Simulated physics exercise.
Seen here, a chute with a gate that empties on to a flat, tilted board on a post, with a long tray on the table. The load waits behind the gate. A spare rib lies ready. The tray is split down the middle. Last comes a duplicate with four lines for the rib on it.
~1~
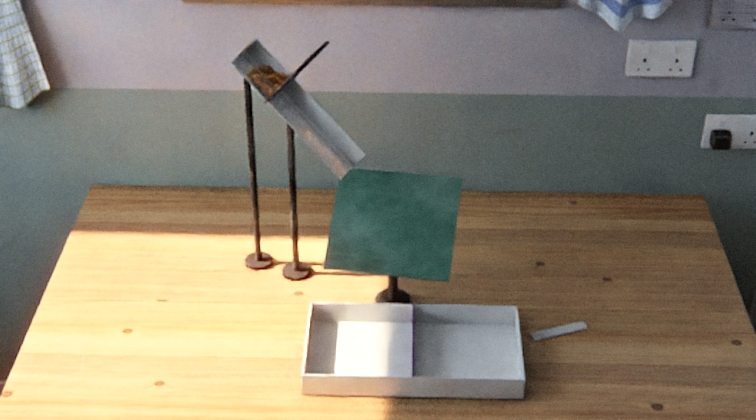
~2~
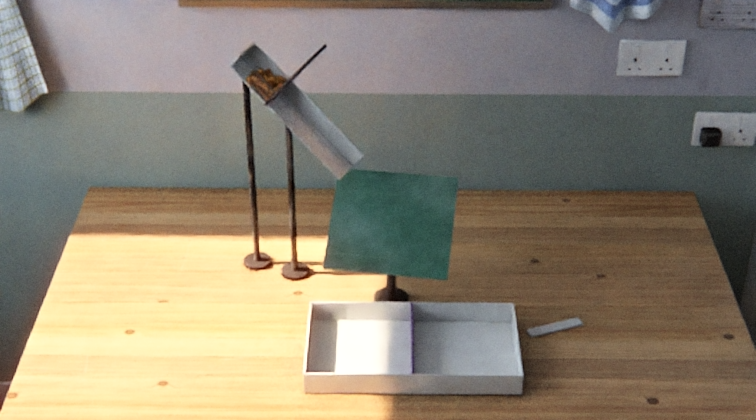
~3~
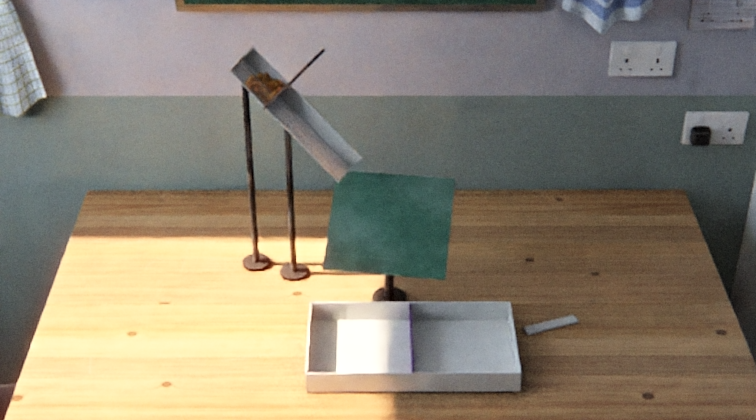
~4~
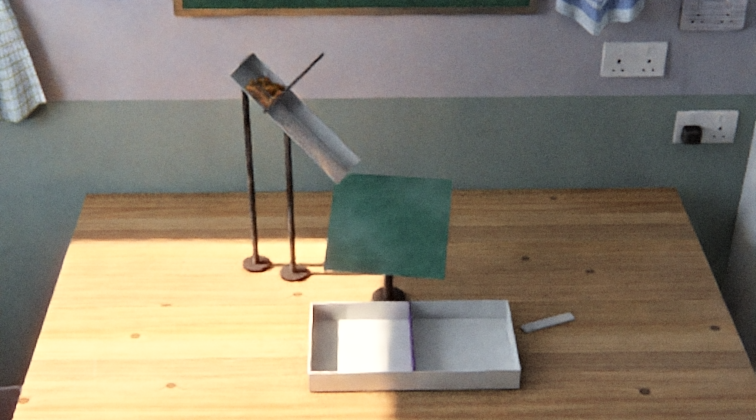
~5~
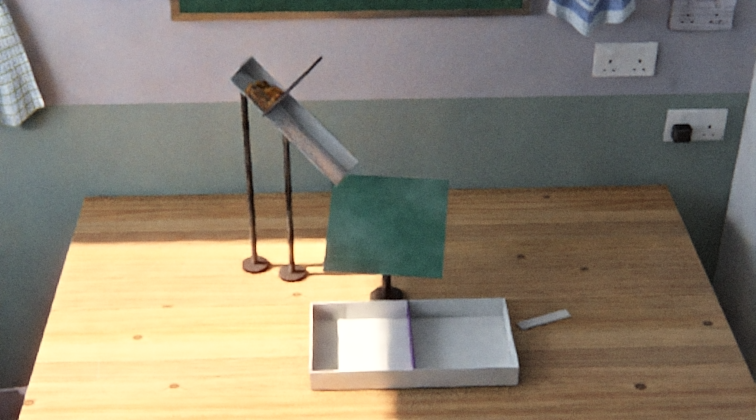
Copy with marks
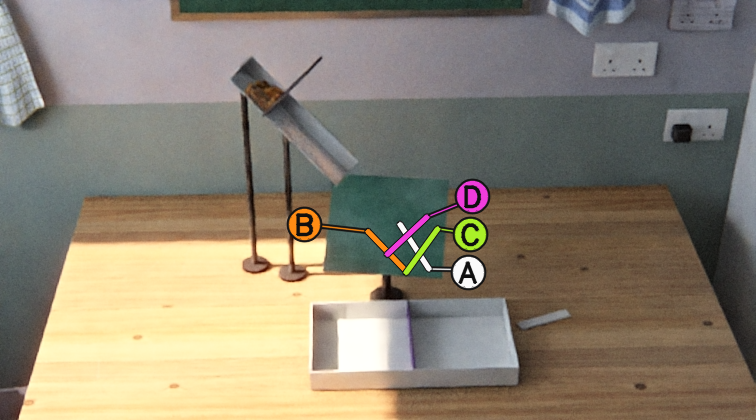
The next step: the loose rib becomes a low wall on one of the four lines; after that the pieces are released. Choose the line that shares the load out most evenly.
The best line is A.
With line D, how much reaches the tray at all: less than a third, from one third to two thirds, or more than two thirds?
More than two thirds.
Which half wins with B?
Right.
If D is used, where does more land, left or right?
Left.
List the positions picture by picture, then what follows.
Load behind the gate near (269, 80), roasted chickpeas; lip of the chute near (348, 172), sloping fairly steeply, in the first picture.
Middle of the board near (391, 222), tilted fairly steeply; middle of its low edge near (384, 274); of its high edge near (398, 173), in the second picture.
Front corners of the tray near (306, 373) and (521, 372); front end of its middle wall near (414, 373), in the third picture.
Middle of the load near (267, 91); lip near (344, 177), in the fourth picture.
Middle of the load near (266, 94); lip near (342, 179), in the fifth picture.
On the marked copy, line A from (399, 224) to (429, 269); line B from (367, 231) to (405, 270); line C from (437, 228) to (406, 272); line D from (426, 217) to (387, 254).
Choosing A, of what is caught, close to a third in the left half, close to two thirds in the right.
Choosing B, of what is caught, a small share in the left half, all but a few in the right.
Choosing C, of what is caught, all but a few in the left half, a small share in the right.
Choosing D, of what is caught, the whole lot in the left half, none at all in the right.
